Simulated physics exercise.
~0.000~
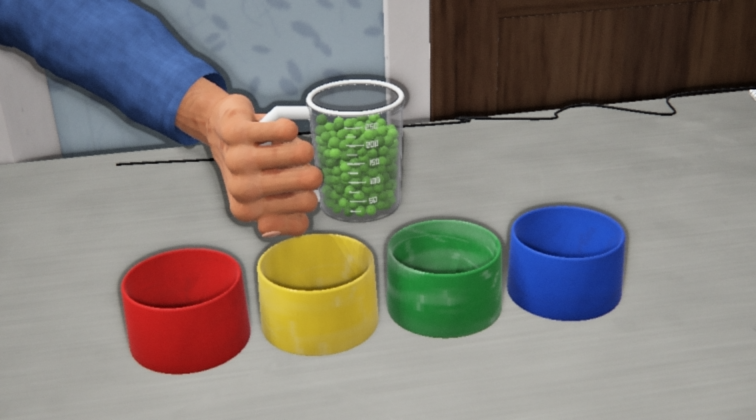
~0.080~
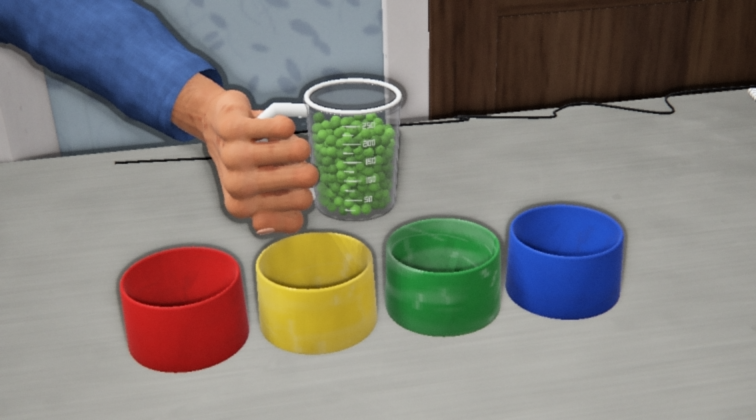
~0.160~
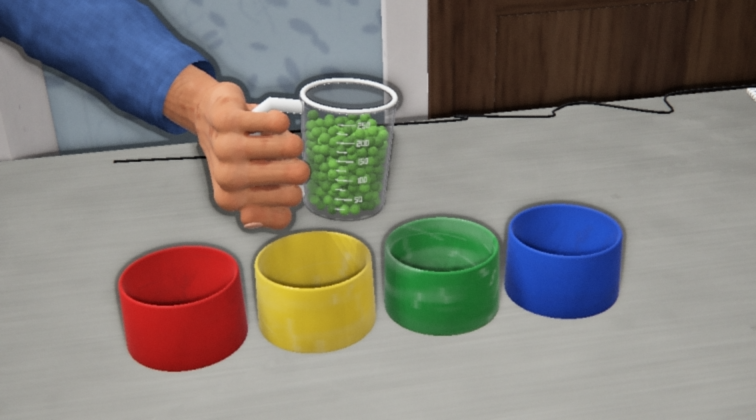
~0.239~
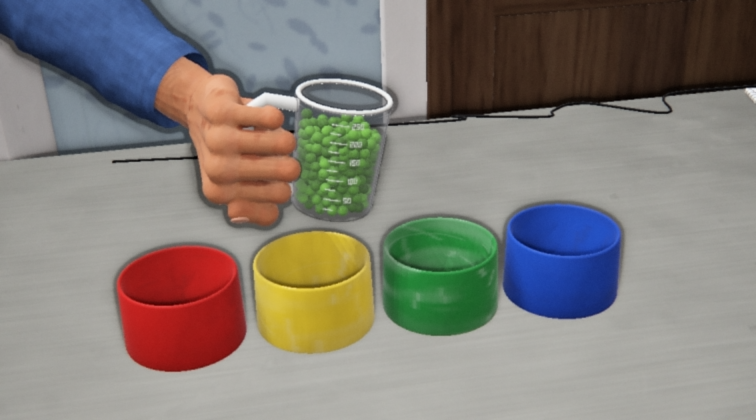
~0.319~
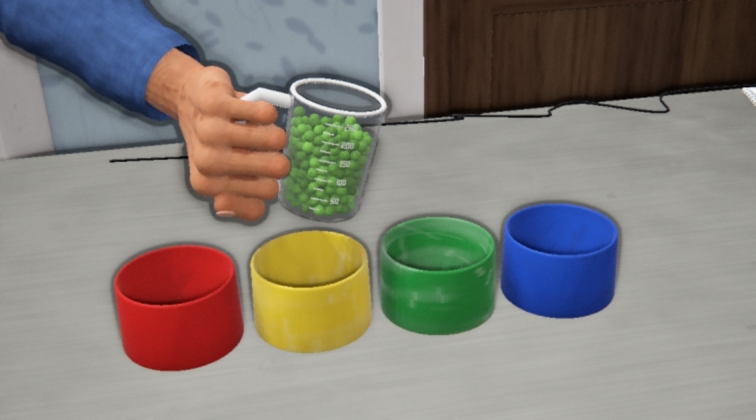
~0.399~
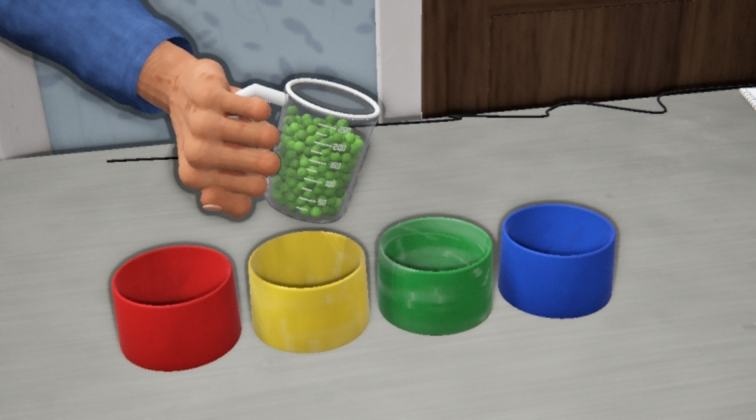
A hand holding a clear cup of green peas by its handle moved slightly to the left and tilted it a little to the right, behind a row of red, yellow, green and blue dishes.
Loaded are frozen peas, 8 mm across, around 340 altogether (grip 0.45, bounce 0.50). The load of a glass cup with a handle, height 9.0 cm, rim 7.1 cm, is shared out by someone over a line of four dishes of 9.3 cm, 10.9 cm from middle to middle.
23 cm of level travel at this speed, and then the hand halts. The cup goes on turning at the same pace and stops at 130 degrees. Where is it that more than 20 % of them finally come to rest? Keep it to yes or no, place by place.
Place by place: Red yes, blue no, green no, yellow yes, counter yes.
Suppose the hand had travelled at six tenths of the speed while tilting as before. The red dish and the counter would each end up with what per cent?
Red: 0; counter: 0.
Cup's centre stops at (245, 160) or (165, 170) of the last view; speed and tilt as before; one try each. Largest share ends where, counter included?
Try 1 - yellow; try 2 - yellow.
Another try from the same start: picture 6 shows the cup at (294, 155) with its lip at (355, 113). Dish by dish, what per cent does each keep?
Kept per dish: Red = 100, blue = 0, green = 0, yellow = 0.
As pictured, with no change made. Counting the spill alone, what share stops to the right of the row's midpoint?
About 0 per cent.
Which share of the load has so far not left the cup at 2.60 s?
My estimate is about 0 per cent.
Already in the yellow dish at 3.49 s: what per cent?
Roughly 30 in a hundred.
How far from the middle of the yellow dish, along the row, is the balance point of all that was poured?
About 5 cm to its left.
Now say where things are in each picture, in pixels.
The first picture shows cup at (358, 152), tilt 0 degrees, lip at (401, 93), moved 0.0 cm; middle of the pieces at (357, 162); blue dish at (568, 232); green dish at (444, 247); yellow dish at (316, 262); red dish at (182, 278).
The second picture shows cup at (354, 151), tilt 1 degrees, lip at (398, 93), moved 0.2 cm; middle of the pieces at (353, 161).
The third picture shows cup at (346, 150), tilt 5 degrees, lip at (394, 96), moved 0.7 cm; middle of the pieces at (344, 161).
The fourth picture shows cup at (338, 151), tilt 9 degrees, lip at (390, 100), moved 1.3 cm; middle of the pieces at (335, 161).
The fifth picture shows cup at (328, 151), tilt 14 degrees, lip at (383, 103), moved 1.8 cm; middle of the pieces at (325, 161).
The sixth picture shows cup at (319, 152), tilt 18 degrees, lip at (377, 108), moved 2.4 cm; middle of the pieces at (314, 162); blue dish at (559, 230); green dish at (435, 244); yellow dish at (307, 260); red dish at (173, 275). The cup turns about 50 degrees a second and travels 7 cm a second.
After 1.72 s, tilt 87 degrees; cup holds 100 %.
After 2.60 s, tilt 130 degrees; cup holds 0 %, red 40 %, yellow 30 %.
Then, at 3.49 s, tilt 130 degrees; cup holds 0 %, red 40 %, yellow 30 %.
In the end, at 3.8 s, red 40 %, blue 0 %, green 0 %, yellow 30 %, counter 30 %.
